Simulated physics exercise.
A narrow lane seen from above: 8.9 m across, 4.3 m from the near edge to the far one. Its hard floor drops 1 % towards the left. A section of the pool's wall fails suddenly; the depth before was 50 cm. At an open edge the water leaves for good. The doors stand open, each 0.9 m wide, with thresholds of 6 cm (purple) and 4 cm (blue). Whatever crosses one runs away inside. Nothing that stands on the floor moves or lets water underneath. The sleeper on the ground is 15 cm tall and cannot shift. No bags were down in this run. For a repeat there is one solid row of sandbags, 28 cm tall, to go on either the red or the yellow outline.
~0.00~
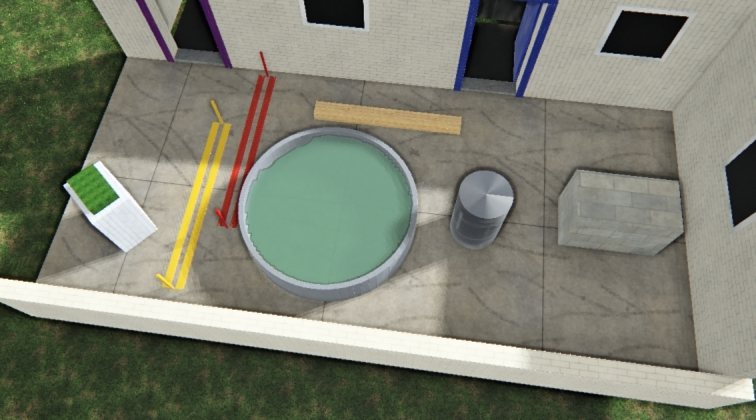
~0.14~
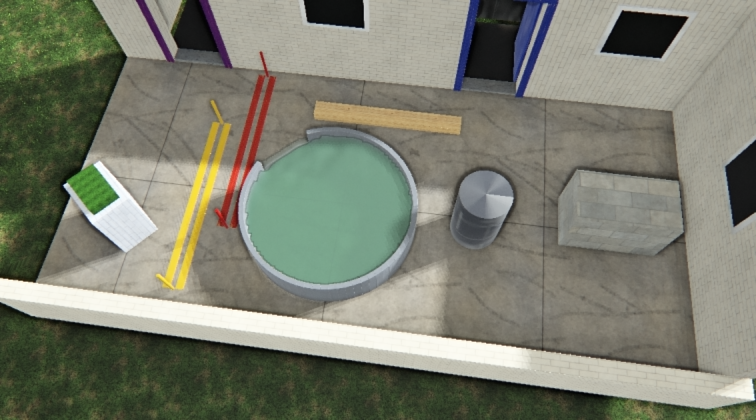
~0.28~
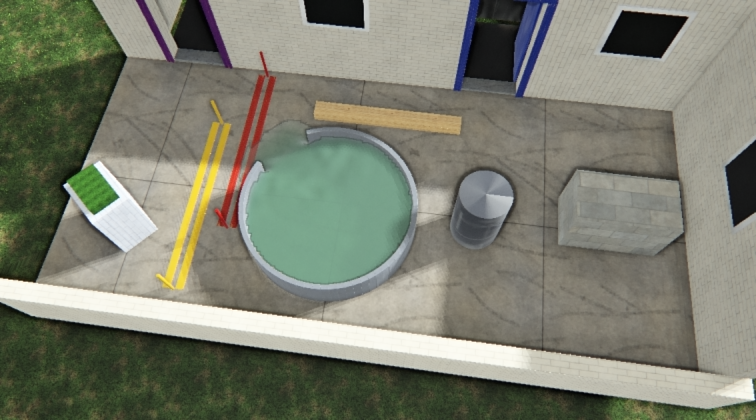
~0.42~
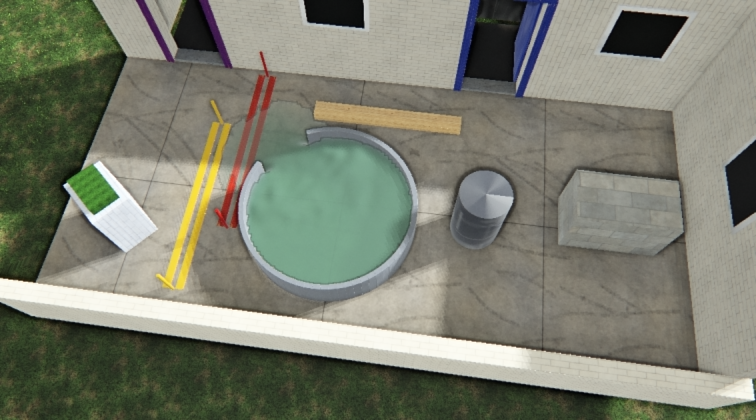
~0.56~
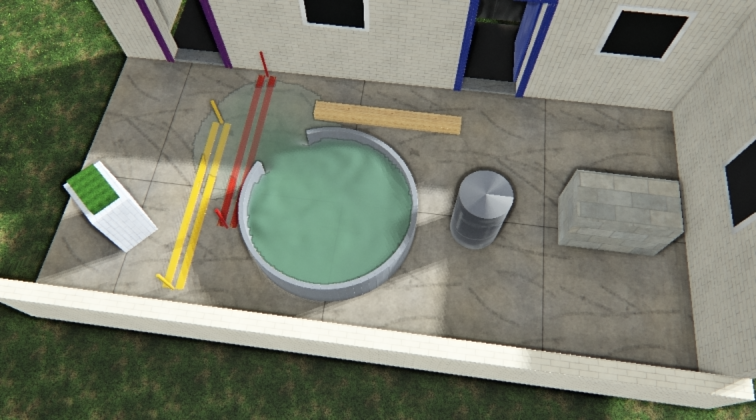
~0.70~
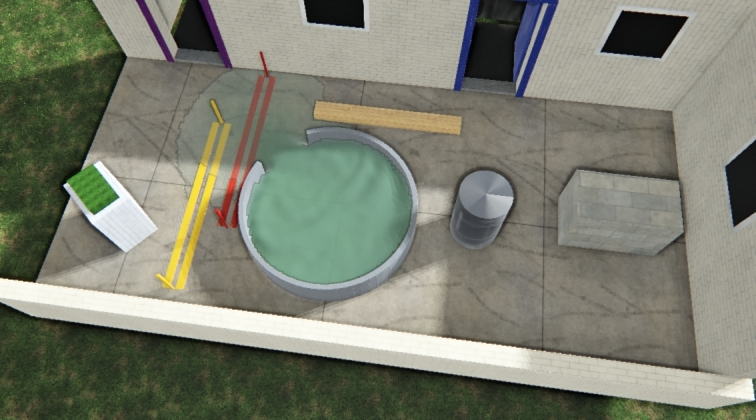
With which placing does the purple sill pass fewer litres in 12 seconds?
The red mark.
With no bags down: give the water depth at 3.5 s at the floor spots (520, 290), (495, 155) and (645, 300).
Roughly 0, 0 and 0 cm, in turn.
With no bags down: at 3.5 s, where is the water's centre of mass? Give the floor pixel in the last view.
Around (303, 186).
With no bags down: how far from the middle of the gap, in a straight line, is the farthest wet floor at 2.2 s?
Some 3.4 m out.
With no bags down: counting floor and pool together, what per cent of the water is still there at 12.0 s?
About 36 per cent.
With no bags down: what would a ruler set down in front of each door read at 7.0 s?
In cm: Purple 8, blue 3.
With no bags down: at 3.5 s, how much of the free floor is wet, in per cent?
Some 25 per cent of it.
After 1.4 s water covers 20 % of the floor and is deepest (26 cm) near (286, 155) in the run without bags; in at the purple door, 7 L with no bags, 0 L with the row on red, 11 L on yellow.
After 2.2 s water covers 25 % of the floor and is deepest (24 cm) near (272, 78) in the run without bags; in at the purple door, 31 L with no bags, 0 L with the row on red, 39 L on yellow.
After 3.5 s water covers 25 % of the floor and is deepest (17 cm) near (286, 155) in the run without bags; in at the purple door, 64 L with no bags, 0 L with the row on red, 83 L on yellow.
After 7.0 s water covers 30 % of the floor and is deepest (11 cm) near (286, 155) in the run without bags; in at the purple door, 96 L with no bags, 0 L with the row on red, 138 L on yellow.
After 12.0 s water covers 35 % of the floor and is deepest (6 cm) near (272, 78) in the run without bags; in at the purple door, 101 L with no bags, 0 L with the row on red, 153 L on yellow.
